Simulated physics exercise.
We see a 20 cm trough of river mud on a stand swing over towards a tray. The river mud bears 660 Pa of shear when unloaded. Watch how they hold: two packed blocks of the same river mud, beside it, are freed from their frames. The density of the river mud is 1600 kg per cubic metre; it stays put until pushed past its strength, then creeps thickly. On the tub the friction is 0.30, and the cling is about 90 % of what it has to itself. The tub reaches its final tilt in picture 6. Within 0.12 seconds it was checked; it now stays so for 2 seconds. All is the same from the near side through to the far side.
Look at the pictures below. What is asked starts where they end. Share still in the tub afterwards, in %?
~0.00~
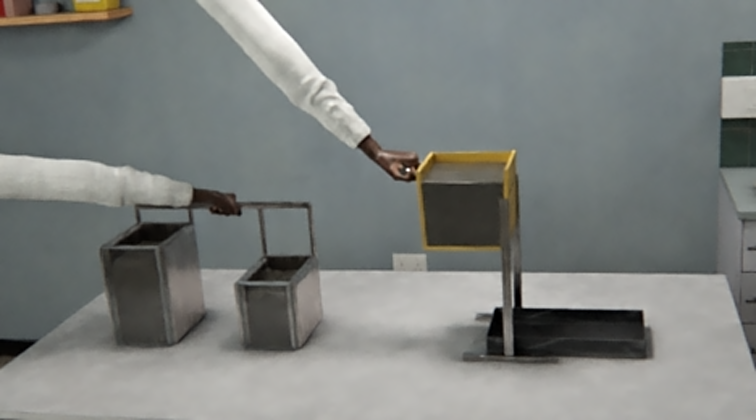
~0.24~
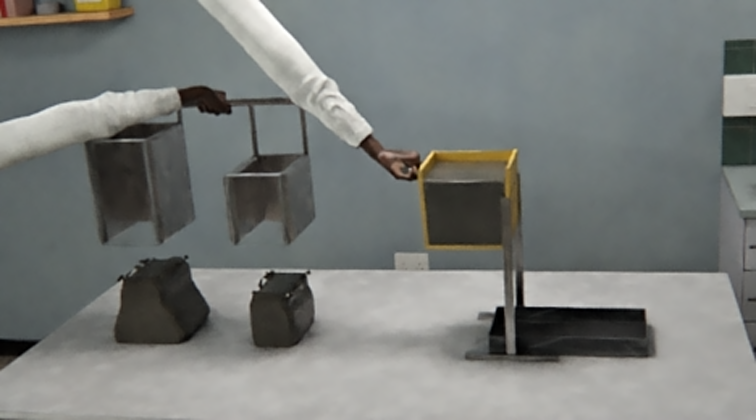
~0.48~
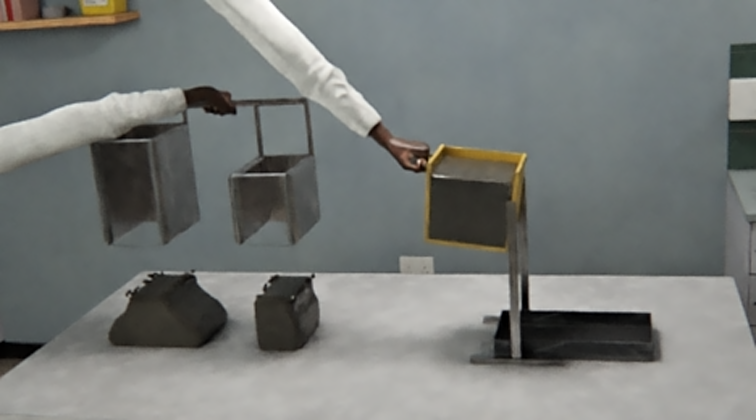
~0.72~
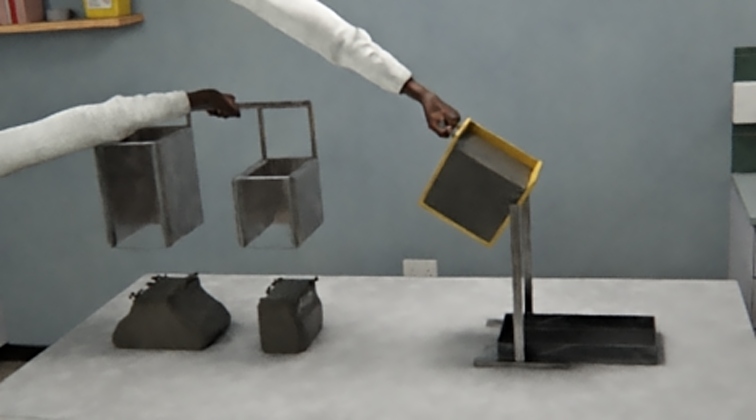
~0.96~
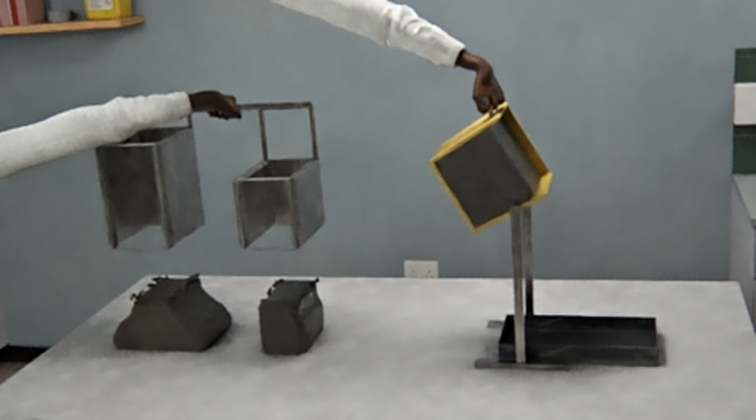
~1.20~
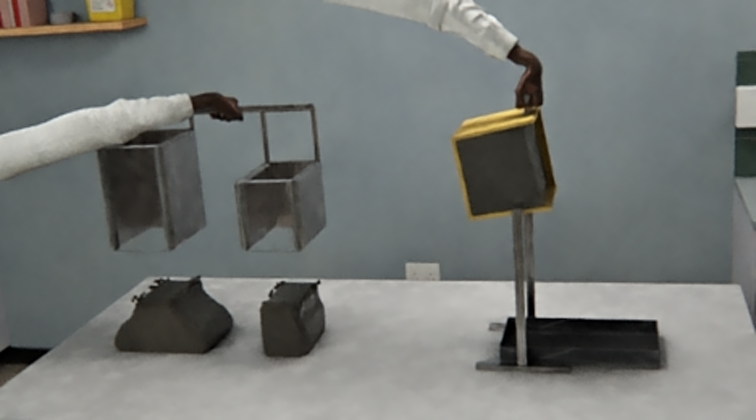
100 %.
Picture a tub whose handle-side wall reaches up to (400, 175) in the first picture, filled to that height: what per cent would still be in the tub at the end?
Around 60 percent would still be in the tub at the end.
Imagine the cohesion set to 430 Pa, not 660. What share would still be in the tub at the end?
About 60 per cent.
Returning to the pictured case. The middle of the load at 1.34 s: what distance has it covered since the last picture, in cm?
Something like 0 cm, I'd say.
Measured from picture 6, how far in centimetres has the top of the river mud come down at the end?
Roughly 1 cm.
By 1.34 s, the tub is at 81 degrees and holds 100 %.
By 1.51 s, the tub is at 81 degrees and holds 100 %.
By 1.68 s, the tub is at 81 degrees and holds 100 %.
By 1.85 s, the tub is at 81 degrees and holds 100 %.
By 3.20 s, at the end, the tub is at 81 degrees and holds 100 %.
